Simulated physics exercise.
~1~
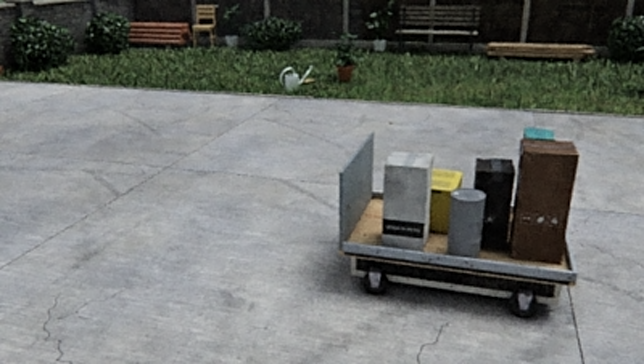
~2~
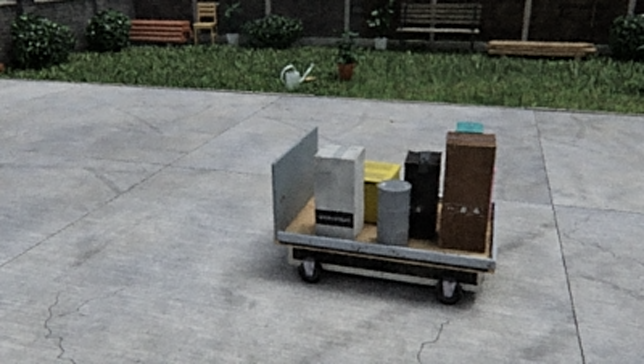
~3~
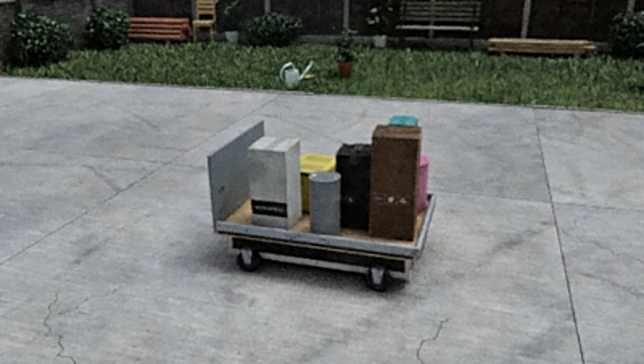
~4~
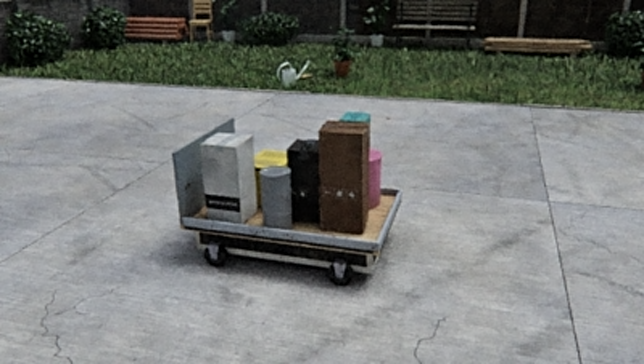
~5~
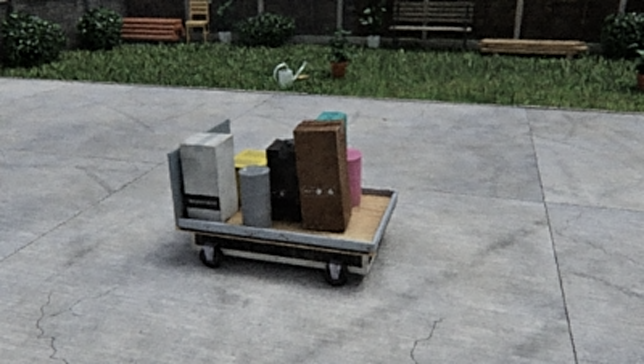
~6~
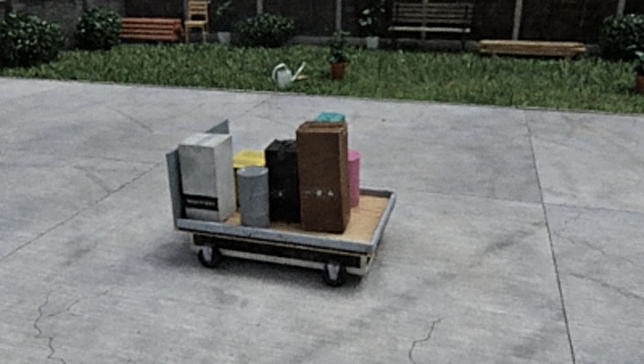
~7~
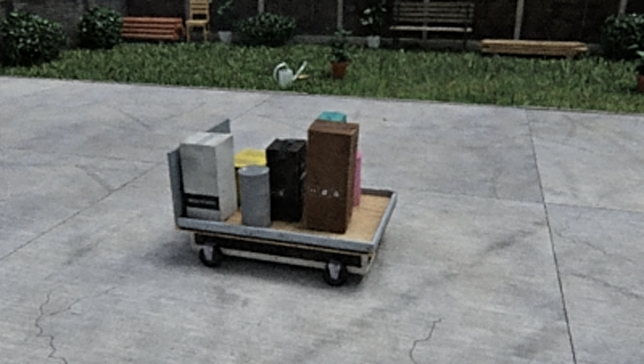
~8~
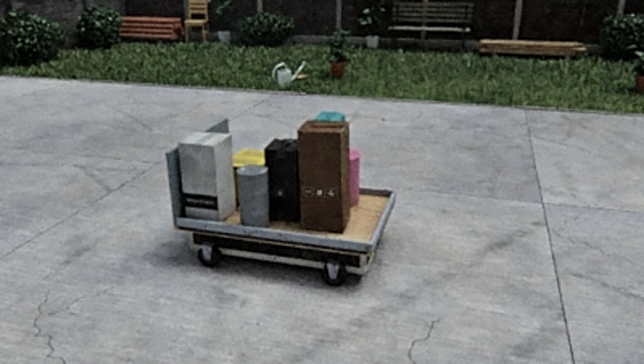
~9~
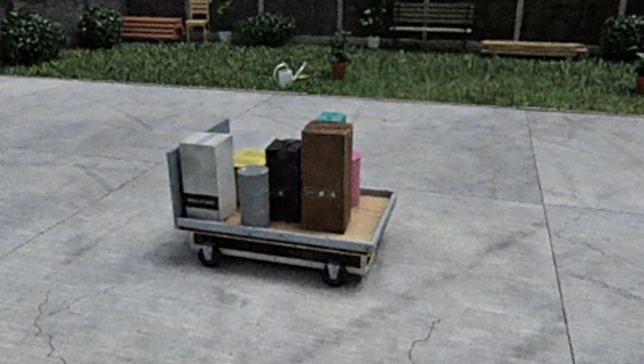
The footage shows a flat cart carrying white, black, brown, turquoise and yellow boxes, a grey canister and a pink pail leftward across a paved yard beside grass. It slows and stops, the brown box rocks slightly, and everything remains upright on the deck.
